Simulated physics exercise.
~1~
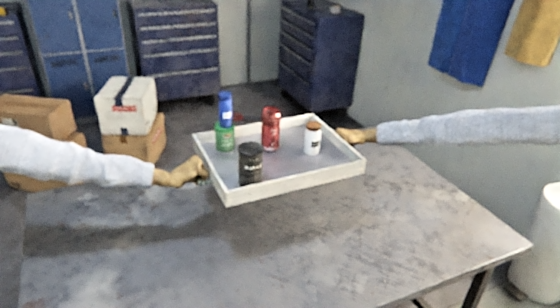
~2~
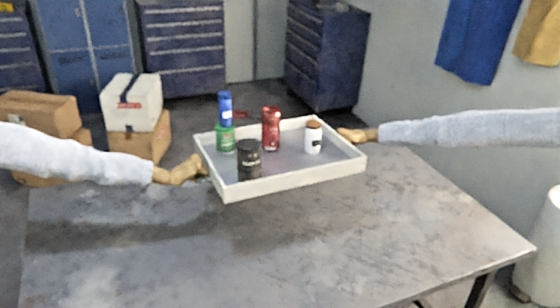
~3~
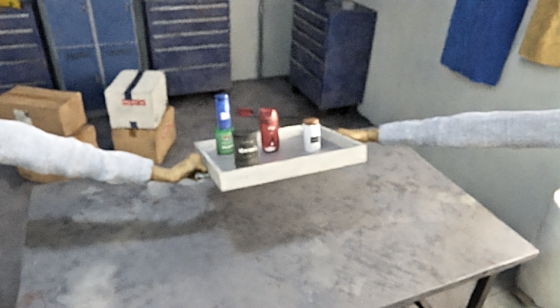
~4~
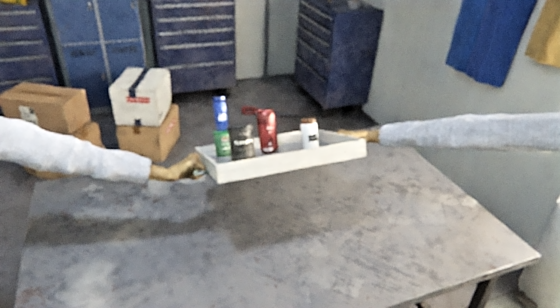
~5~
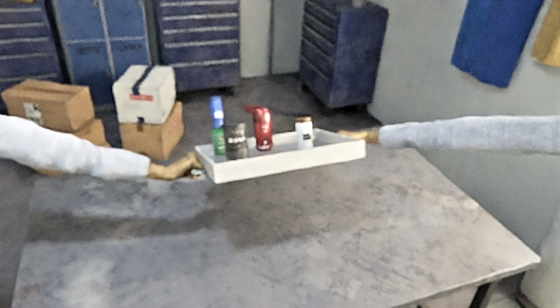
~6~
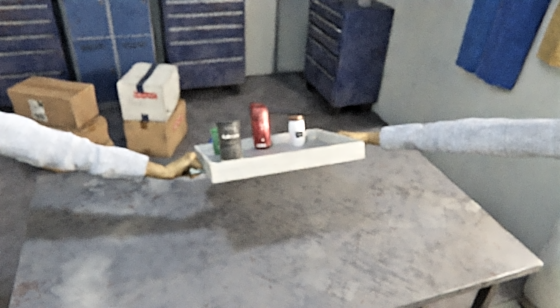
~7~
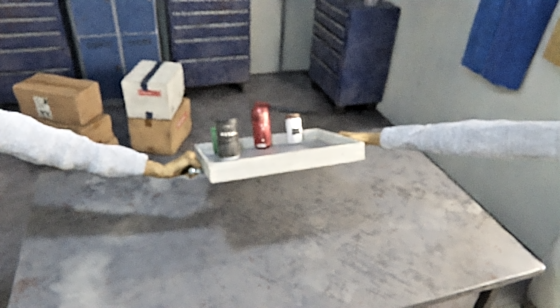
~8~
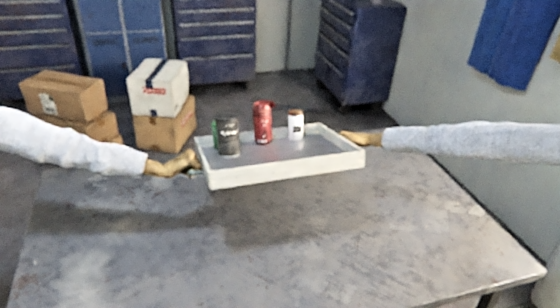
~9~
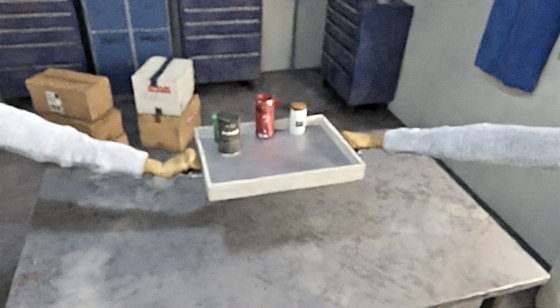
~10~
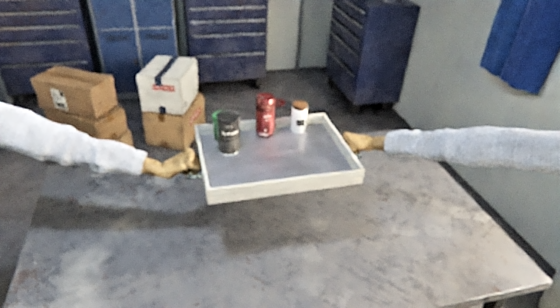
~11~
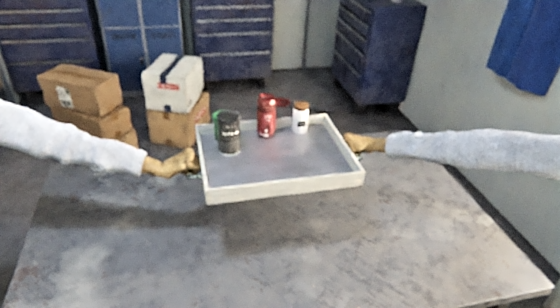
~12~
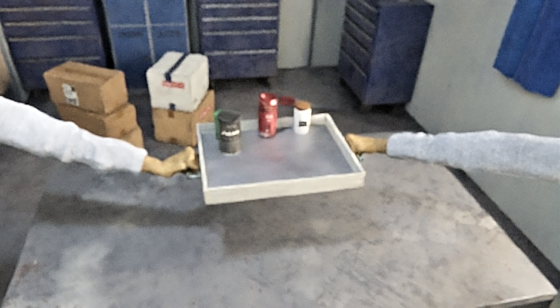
The footage shows two gloved hands holding a white tray of small containers above a table, tipping its far edge down; the containers slide away and the blue one disappears from view, before the tray levels with the black, green, red and white ones still standing.
